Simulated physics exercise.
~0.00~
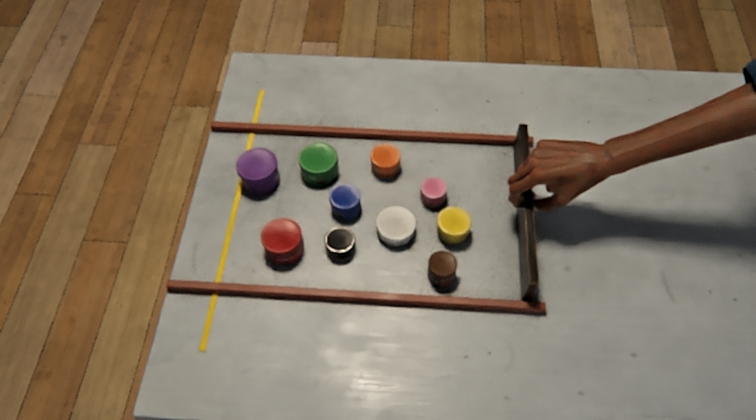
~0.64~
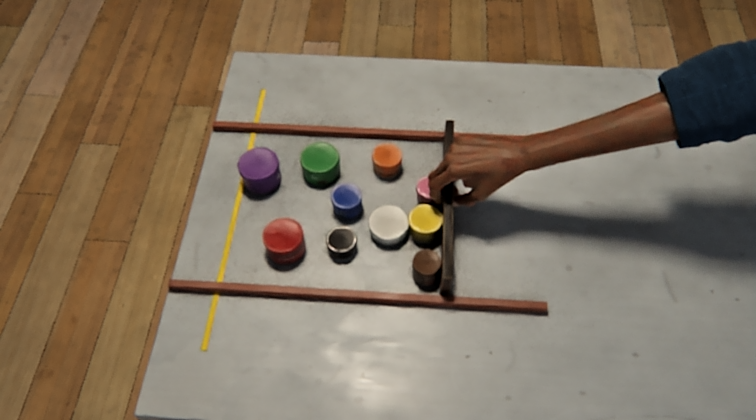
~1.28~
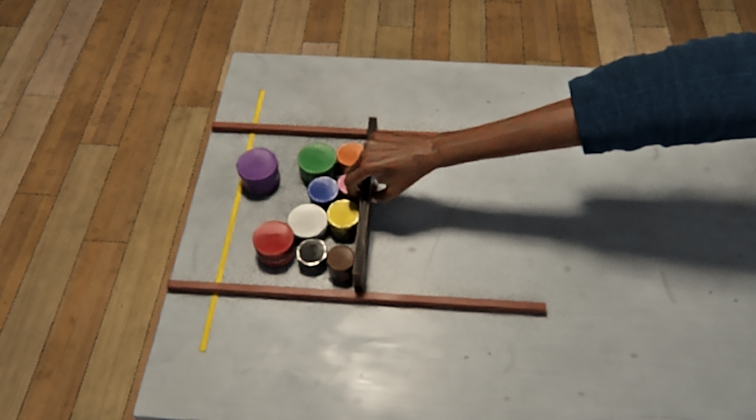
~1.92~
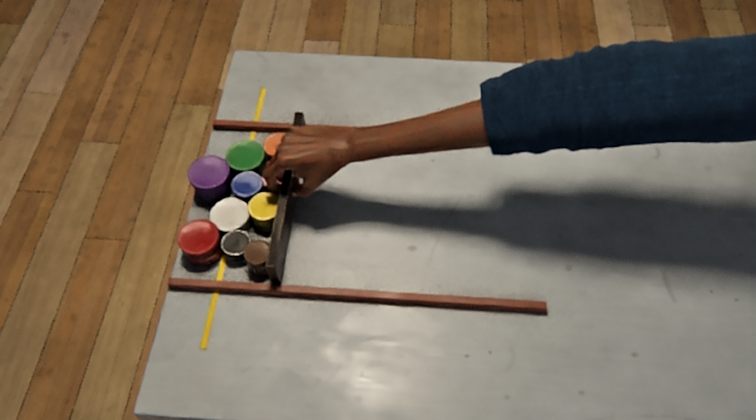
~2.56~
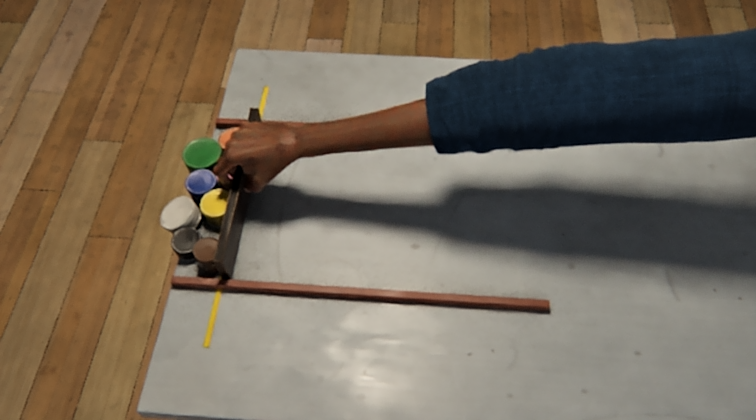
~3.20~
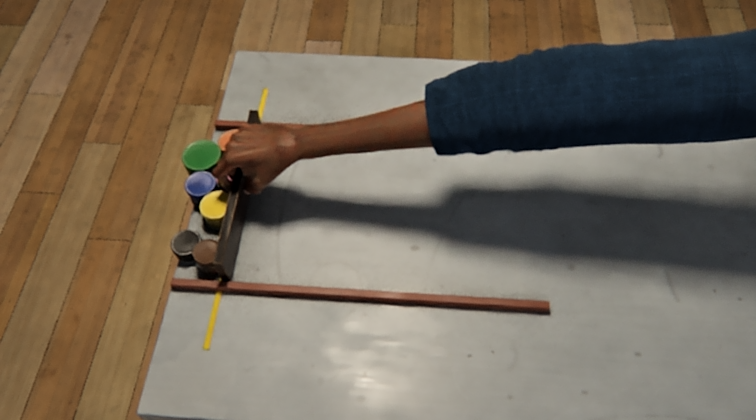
A hand slides a board left, pushing colourful pots along until three drop off the edge.
